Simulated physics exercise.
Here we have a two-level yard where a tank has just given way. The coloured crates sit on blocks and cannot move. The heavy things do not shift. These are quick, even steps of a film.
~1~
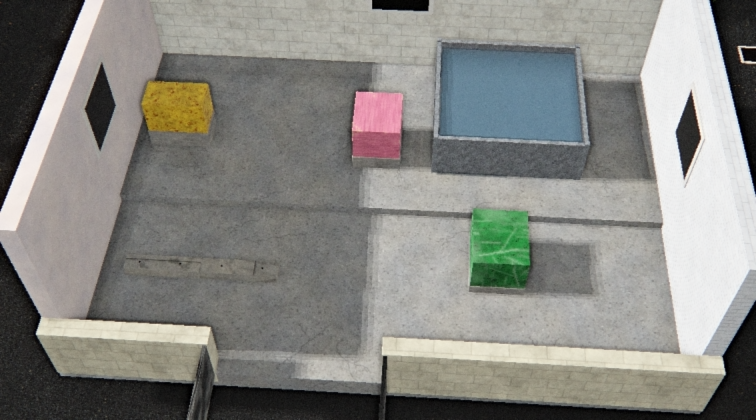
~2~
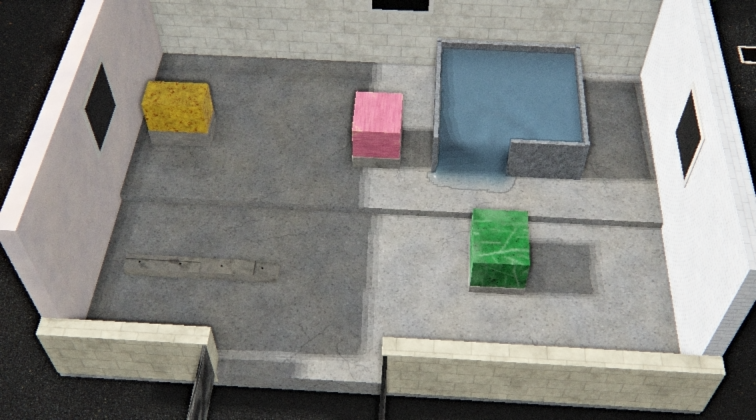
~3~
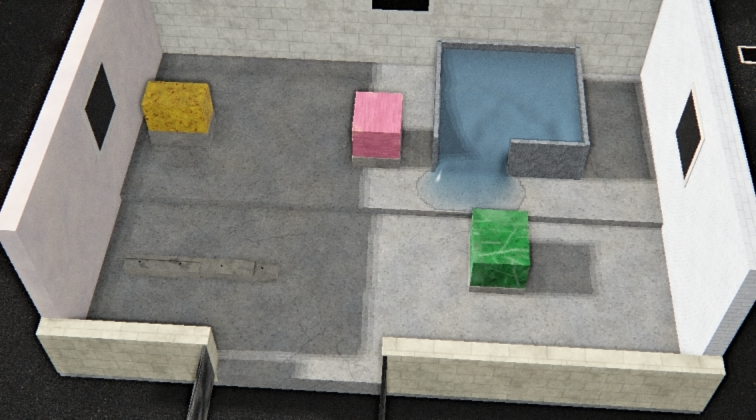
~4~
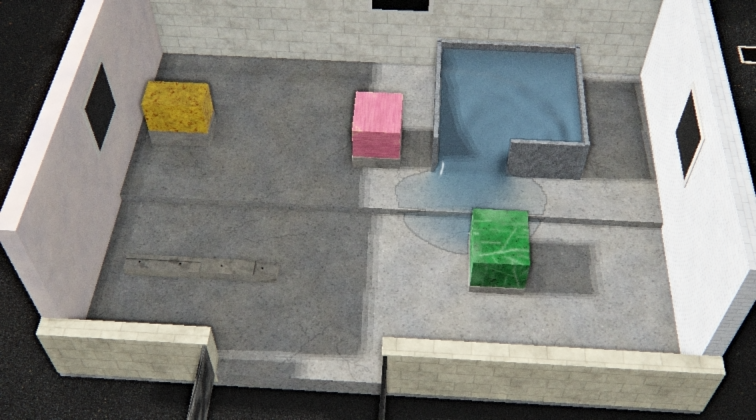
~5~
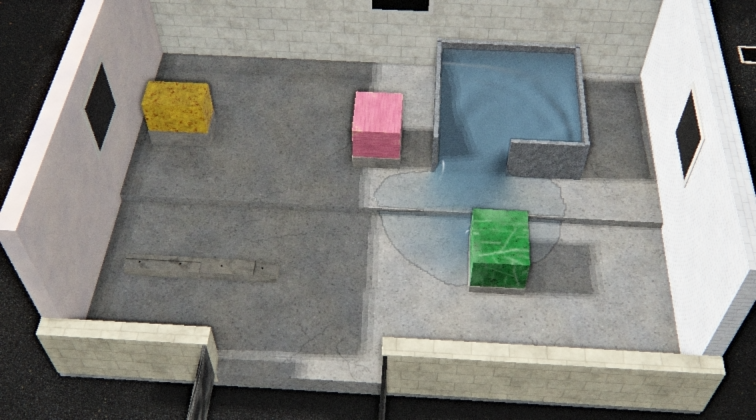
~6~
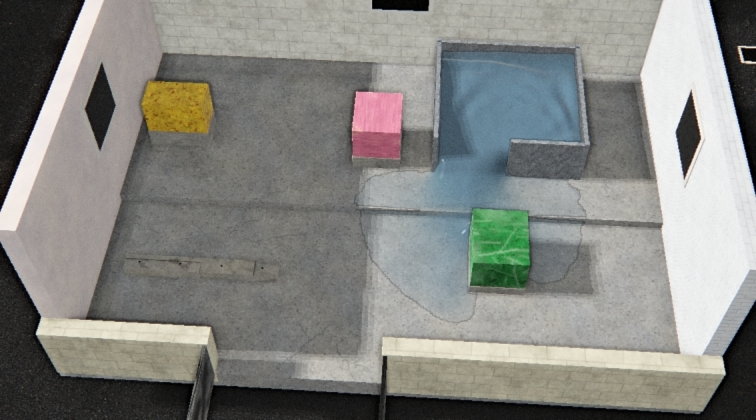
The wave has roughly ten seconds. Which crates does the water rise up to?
One by one: The yellow crate escapes dry; the green crate is wetted; the pink crate escapes dry.
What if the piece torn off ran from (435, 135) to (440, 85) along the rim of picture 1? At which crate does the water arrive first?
I say the pink-painted one.
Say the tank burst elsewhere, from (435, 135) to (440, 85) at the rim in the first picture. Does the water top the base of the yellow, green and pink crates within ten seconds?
Then: The yellow one is spared, the green one keeps dry, the pink one ends up wet.
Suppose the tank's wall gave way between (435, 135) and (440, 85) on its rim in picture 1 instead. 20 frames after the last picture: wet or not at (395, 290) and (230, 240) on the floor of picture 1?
In that order: Wet, covered.
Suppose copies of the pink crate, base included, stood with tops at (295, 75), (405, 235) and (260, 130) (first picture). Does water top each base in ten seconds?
In turn: Is spared, takes water, stays dry.
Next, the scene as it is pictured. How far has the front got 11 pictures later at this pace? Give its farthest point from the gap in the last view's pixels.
Around (189, 354).
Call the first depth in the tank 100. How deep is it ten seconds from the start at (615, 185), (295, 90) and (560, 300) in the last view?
In turn 0, 0 and 8 in a hundred.
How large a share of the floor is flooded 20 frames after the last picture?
About 45 per cent.
A moment on, water covers 25 % of the floor; the yellow crate not reached, the green crate water round its plinth, the pink crate not reached.
Next, water covers 35 % of the floor; the yellow crate not reached, the green crate water round its plinth, the pink crate not reached.
Then, water covers 45 % of the floor; the yellow crate not reached, the green crate water round its plinth, the pink crate not reached.
Later, water covers 50 % of the floor; the yellow crate not reached, the green crate water round its plinth, the pink crate not reached.
In the end, water covers 55 % of the floor; the yellow crate stayed above the water, the green crate was topped, the pink crate stayed above the water.
